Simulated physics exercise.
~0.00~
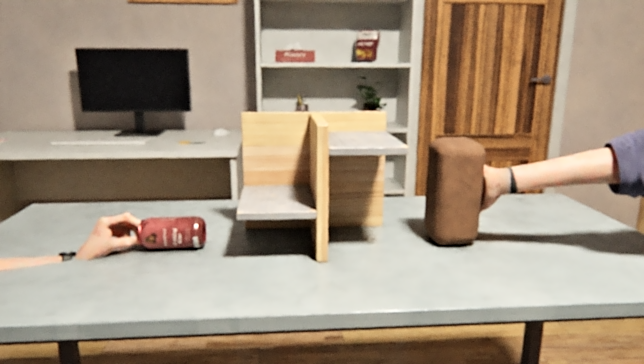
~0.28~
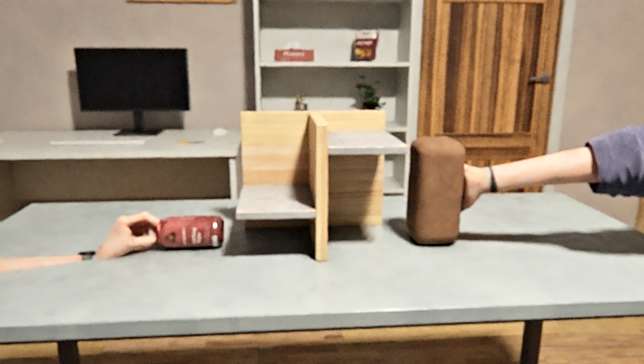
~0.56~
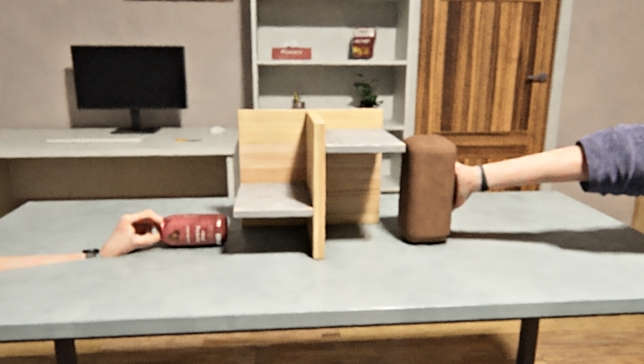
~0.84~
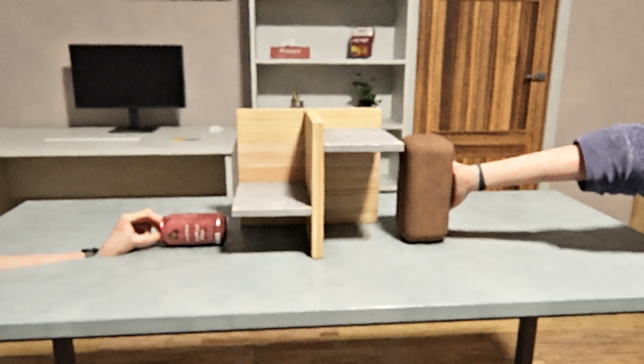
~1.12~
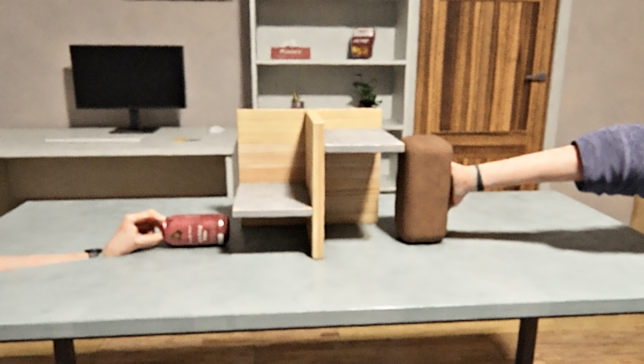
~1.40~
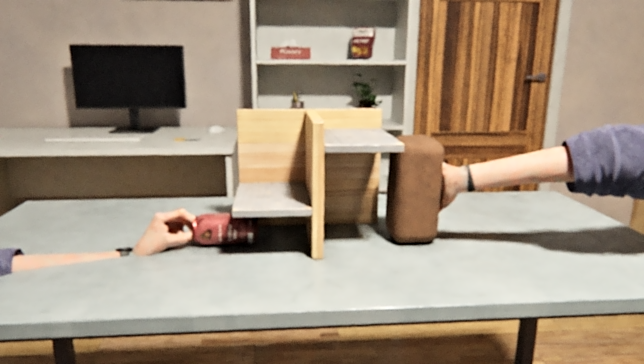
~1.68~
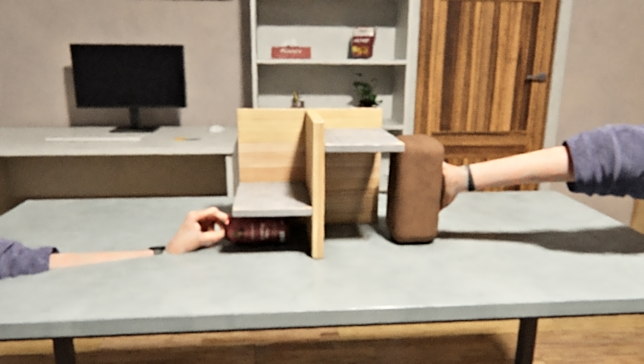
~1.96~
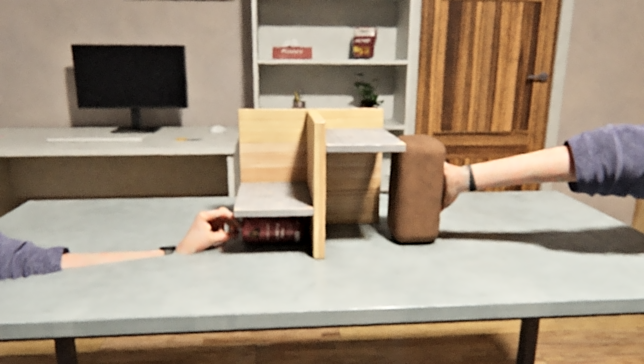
A small wooden rack with a low grey shelf on each side of an upright panel stands on a pale table, seen from the front in a room with a monitor, shelving and a wooden door behind. At left, a hand holds a red can lying on its side; at right, another hand grips a tall brown loaf standing upright. Both hands push slowly inward. The loaf comes to the edge of the right shelf and stops there, too tall to pass beneath. The can slides on under the left shelf, ending beneath it with the hand still at its end.
